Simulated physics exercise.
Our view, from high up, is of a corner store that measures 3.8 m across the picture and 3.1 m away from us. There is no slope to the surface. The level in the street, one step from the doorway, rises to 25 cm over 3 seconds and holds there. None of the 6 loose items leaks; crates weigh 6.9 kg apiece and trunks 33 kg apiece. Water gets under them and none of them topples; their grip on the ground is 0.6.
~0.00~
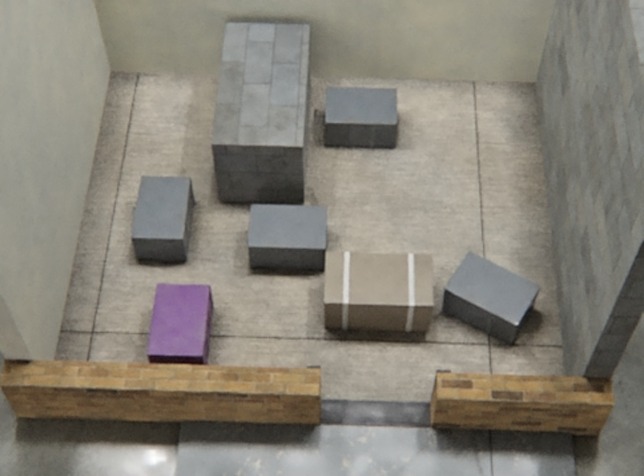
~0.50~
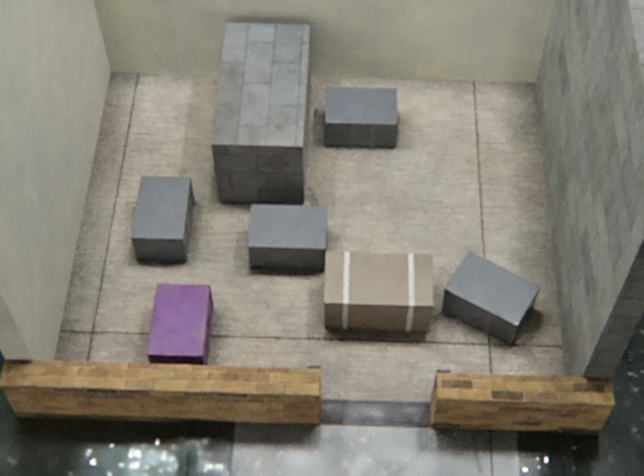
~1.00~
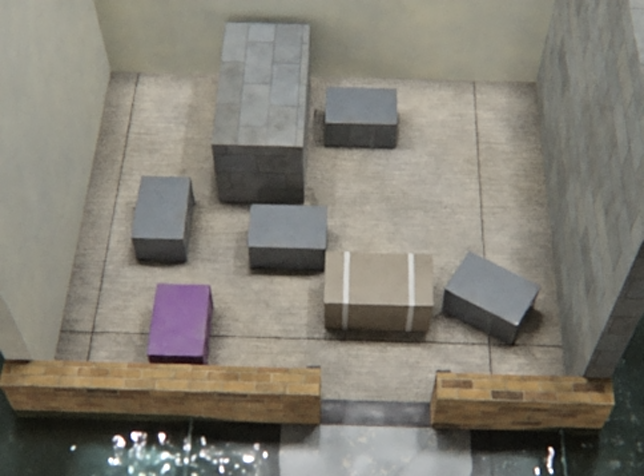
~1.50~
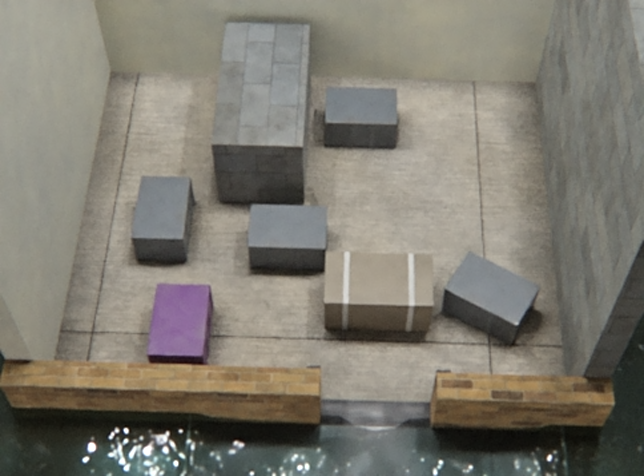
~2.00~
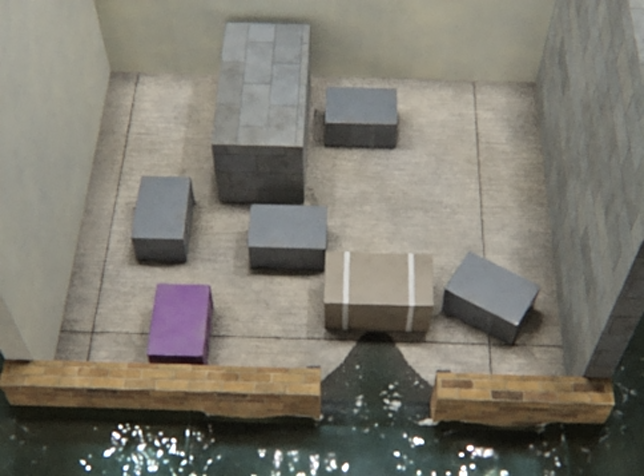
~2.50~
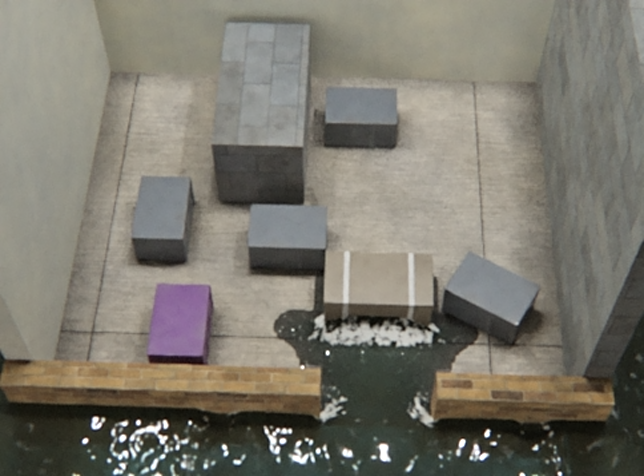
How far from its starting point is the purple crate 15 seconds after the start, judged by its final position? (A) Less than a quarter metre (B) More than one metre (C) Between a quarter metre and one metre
Between a quarter metre and one metre.
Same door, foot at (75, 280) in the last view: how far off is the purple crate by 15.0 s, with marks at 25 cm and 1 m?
Result for the purple crate: Large displacement.
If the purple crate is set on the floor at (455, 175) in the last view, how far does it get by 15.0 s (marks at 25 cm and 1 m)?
It slides a little.
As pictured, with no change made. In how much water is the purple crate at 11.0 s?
The depth there is around 6 cm.
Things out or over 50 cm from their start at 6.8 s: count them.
It comes to 4.
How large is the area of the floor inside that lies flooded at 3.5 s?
That flooded area is roughly 3.5 m2.
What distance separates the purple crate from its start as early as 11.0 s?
About 50 cm.
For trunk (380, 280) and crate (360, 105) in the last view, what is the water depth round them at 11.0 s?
19 and 17 cm.
After 3.5 s the purple crate is near (179, 319), 0.0 m from its start, aground; 0 afloat.
After 6.8 s the purple crate is near (186, 315), 0.1 m from its start, aground; 4 afloat.
After 11.0 s the purple crate is near (175, 256), 0.5 m from its start, afloat; 6 afloat.
After 15.0 s the purple crate is near (162, 241), 0.7 m from its start, afloat; 6 afloat.
